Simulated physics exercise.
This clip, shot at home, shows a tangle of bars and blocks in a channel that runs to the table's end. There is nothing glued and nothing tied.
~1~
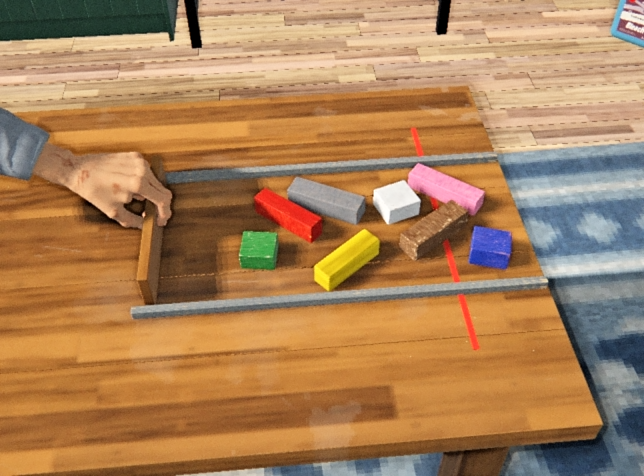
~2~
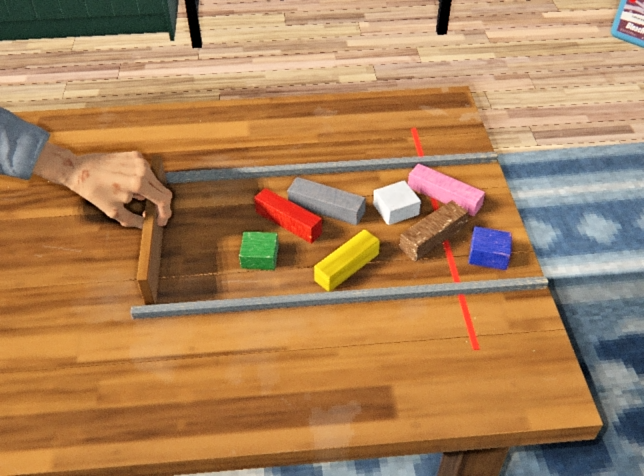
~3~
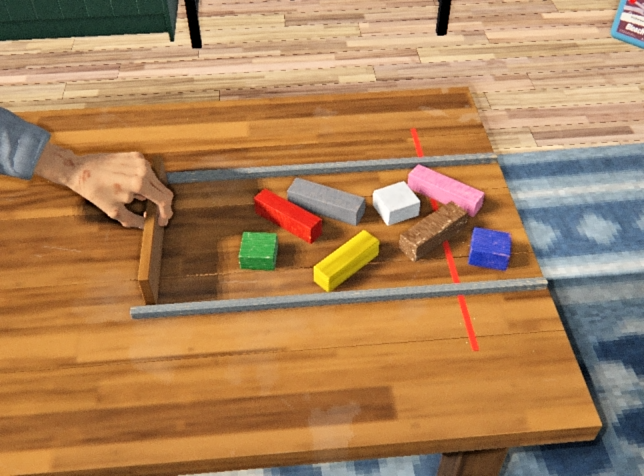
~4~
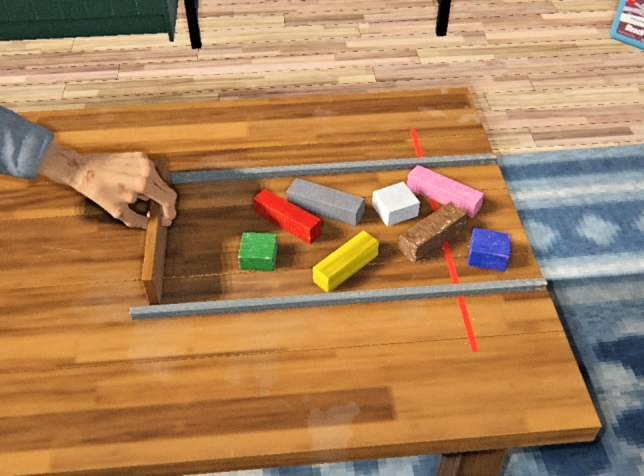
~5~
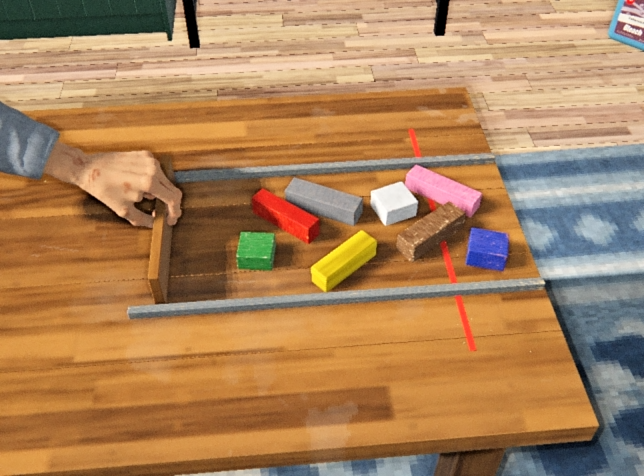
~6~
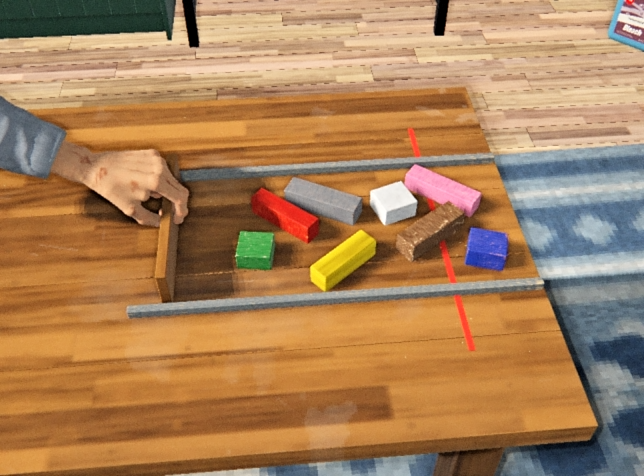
A hand slowly sliding a wooden board slightly right between grey rails, the coloured blocks ahead lying still around a red line.
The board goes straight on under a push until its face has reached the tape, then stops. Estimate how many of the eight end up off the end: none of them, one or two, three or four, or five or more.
I expect only one or a pair of them will drop off.
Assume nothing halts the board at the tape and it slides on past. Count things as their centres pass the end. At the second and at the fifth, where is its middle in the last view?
Pixels in order: Roughly (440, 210), roughly (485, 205).
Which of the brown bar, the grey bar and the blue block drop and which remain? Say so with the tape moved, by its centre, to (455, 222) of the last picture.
Brown bar - goes down, grey bar - stays in place, blue block - goes down.
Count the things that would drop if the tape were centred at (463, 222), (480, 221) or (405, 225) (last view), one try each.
In order: 4, 4 and 0.
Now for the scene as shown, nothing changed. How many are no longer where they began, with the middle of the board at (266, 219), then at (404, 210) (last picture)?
The count reaches 2 first and 8 second.
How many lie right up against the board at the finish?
The count in contact is 4.
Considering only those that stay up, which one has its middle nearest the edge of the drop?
Foremost: The brown bar.
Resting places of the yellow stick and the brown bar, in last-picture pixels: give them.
Roughly (483, 256); the other one roughly (517, 213).
Early on, none off yet; blue block at rest near (487, 249); pink bar at rest near (442, 190); brown bar at rest near (430, 231).
A while later, none off yet; blue block moving near (493, 252); pink bar travelled about its own width near (484, 181); brown bar travelled about its own width near (482, 218).
Finally, the number that fall off is one or two; lost, pink bar.
